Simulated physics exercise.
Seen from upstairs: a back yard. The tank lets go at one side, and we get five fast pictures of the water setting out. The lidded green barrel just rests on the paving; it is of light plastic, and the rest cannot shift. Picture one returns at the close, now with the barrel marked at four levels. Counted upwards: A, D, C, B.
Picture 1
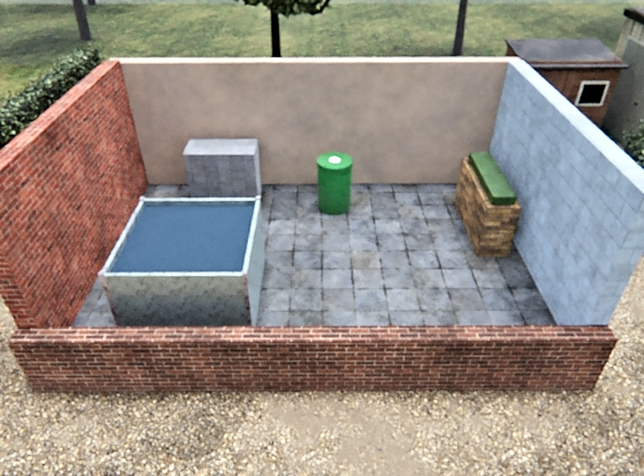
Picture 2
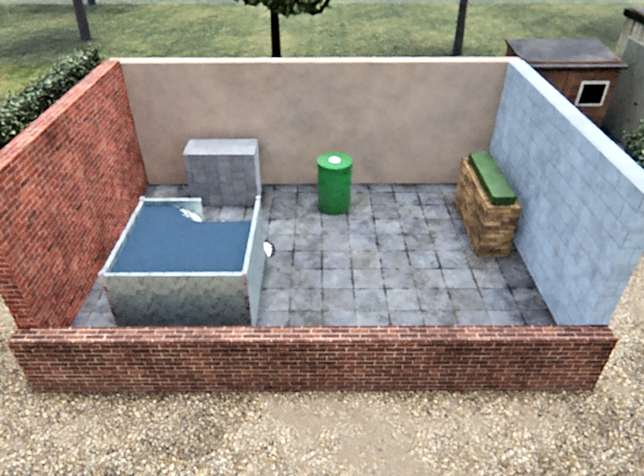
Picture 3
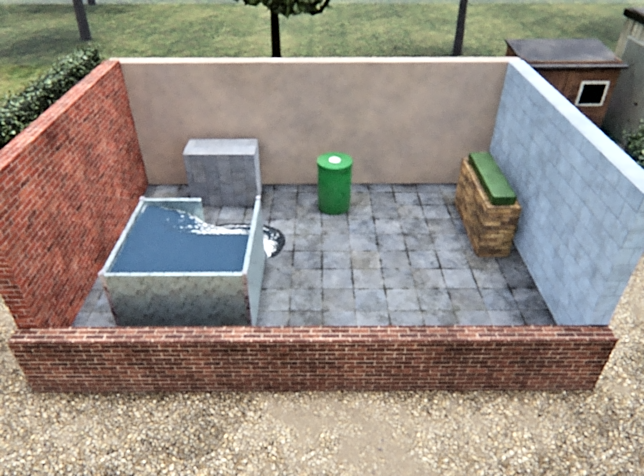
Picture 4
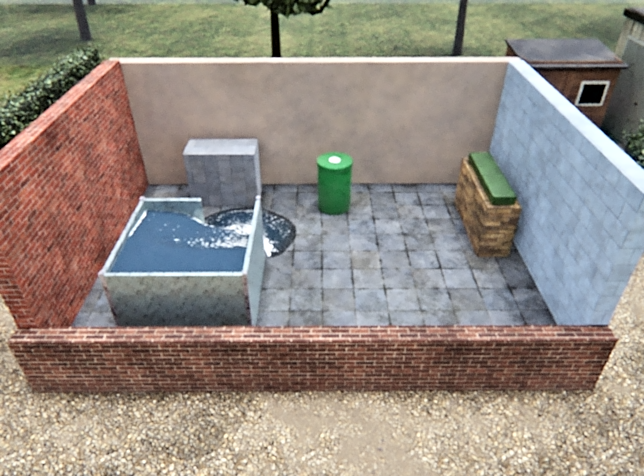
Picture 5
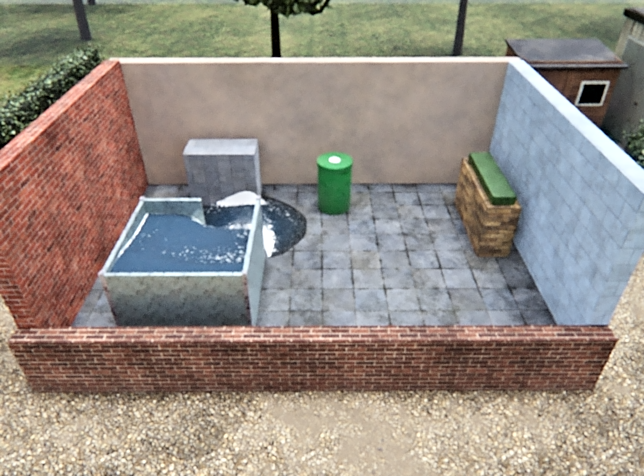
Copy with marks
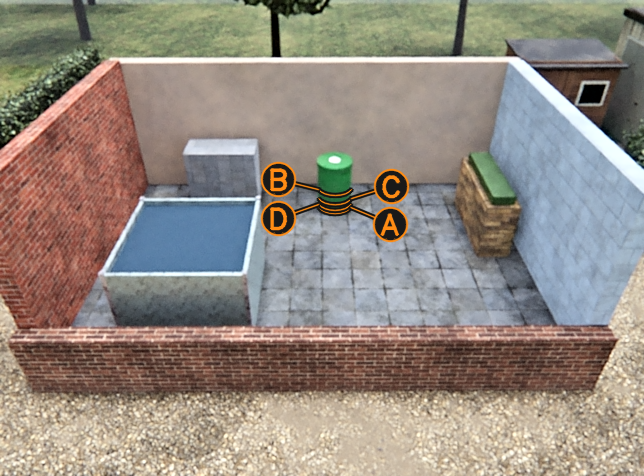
In a walled back yard seen from upstairs, a square tank full of water stands at the left, with a green barrel near the back wall. The tank's far side opens and water pours out behind it, then a dark, foaming puddle spreads rightward across the paving towards the barrel.
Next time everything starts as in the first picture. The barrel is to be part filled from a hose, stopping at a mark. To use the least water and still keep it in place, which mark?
It is B.
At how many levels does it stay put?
One.
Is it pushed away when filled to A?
Yes, that goes wrong.
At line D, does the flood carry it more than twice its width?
Yes.
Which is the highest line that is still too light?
Here it is line C.
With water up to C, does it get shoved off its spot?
Yes, that goes wrong.
In orange, A at (335, 213); B at (335, 195); C at (335, 204); D at (335, 210); from the bottom up A, D, C, B.
Choosing A, it is pushed about 4 times its own width away.
Choosing B, it does not move.
Choosing C, it is pushed about twice its own width away.
Choosing D, it is pushed about 5 times its own width away.
